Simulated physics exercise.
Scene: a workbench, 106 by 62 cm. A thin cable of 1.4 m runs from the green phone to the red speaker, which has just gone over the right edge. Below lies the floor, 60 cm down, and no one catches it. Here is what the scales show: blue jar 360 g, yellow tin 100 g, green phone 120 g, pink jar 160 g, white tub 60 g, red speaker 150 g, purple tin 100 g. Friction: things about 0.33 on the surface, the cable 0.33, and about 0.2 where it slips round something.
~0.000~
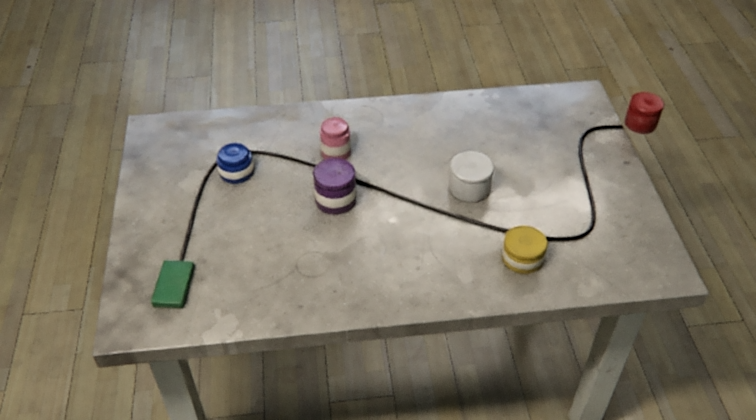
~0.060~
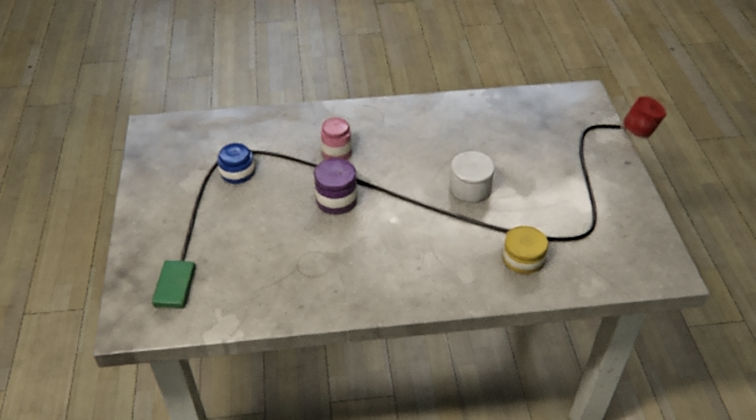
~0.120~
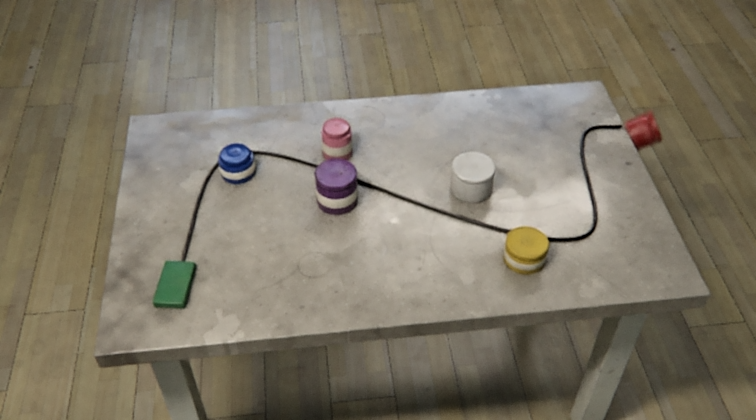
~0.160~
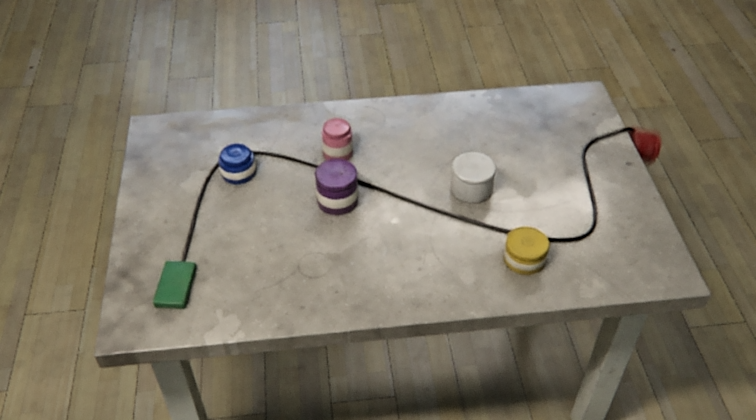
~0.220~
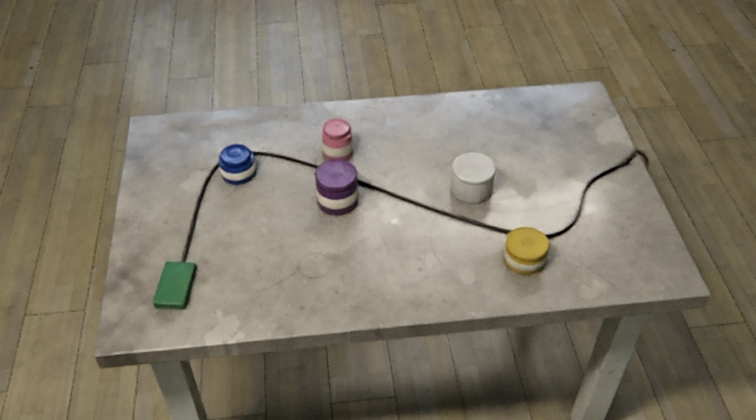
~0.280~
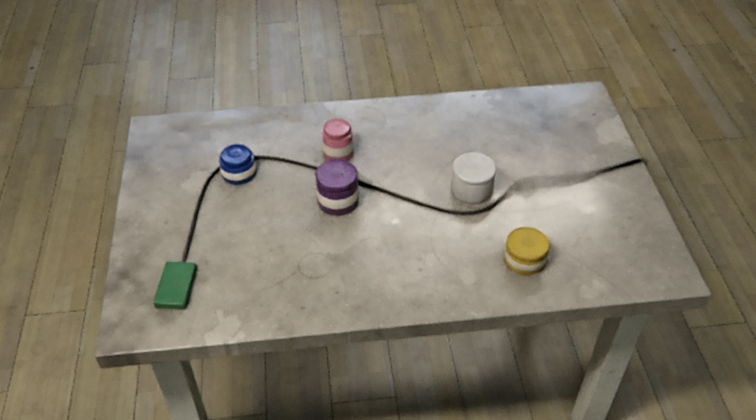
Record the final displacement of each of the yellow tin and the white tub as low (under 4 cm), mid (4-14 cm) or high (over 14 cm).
Yellow tin - low; white tub - high.
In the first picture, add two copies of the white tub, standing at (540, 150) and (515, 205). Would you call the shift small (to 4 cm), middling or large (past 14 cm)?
Taking them in turn, the first shows only a little movement and the second shows a lot of movement.
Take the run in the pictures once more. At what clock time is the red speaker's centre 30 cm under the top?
Estimate: About 0.32 s.
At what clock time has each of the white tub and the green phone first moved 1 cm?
For the white tub it's 0.32 s, while the green phone gets there at 0.36 s.
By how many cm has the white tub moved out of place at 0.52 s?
White tub: 20 cm.
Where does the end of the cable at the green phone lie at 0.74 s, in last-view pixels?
Roughly (215, 202).
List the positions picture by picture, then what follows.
In the first frame, shows, yellow tin (526, 240); white tub (472, 165); cable runs through (580, 149) (564, 239) (417, 202) (289, 158) (195, 206).
In the second frame, shows, red speaker (648, 106); cable runs through (581, 149) (418, 202) (196, 206).
In the third frame, shows, red speaker (643, 131); cable runs through (582, 150) (419, 203) (197, 206).
In the fourth frame, shows, red speaker (640, 146); cable runs through (585, 150) (419, 203) (197, 207).
In the fifth frame, shows, cable runs through (635, 154) (419, 203) (197, 207).
In the sixth frame, shows, yellow tin (528, 242); white tub (475, 166); cable runs through (556, 181) (429, 206) (299, 163) (198, 207).
By 0.5 s, the cable's tail end at (198, 236); white tub 21 cm off its start, red speaker over the edge, green phone 7 cm off its start.
By 0.7 s, the cable's tail end at (215, 202); white tub 30 cm off its start, red speaker over the edge, green phone 16 cm off its start.
By 1.0 s, the cable's tail end at (218, 195); white tub over the edge, red speaker over the edge, green phone 18 cm off its start at (208, 209).
By 1.2 s, the cable's tail end at (218, 195); white tub over the edge, red speaker over the edge, green phone 18 cm off its start.
By 2.4 s, the cable's tail end at (218, 195); white tub over the edge, yellow tin 0 cm off its start at (528, 242), red speaker over the edge, green phone 18 cm off its start at (208, 209).
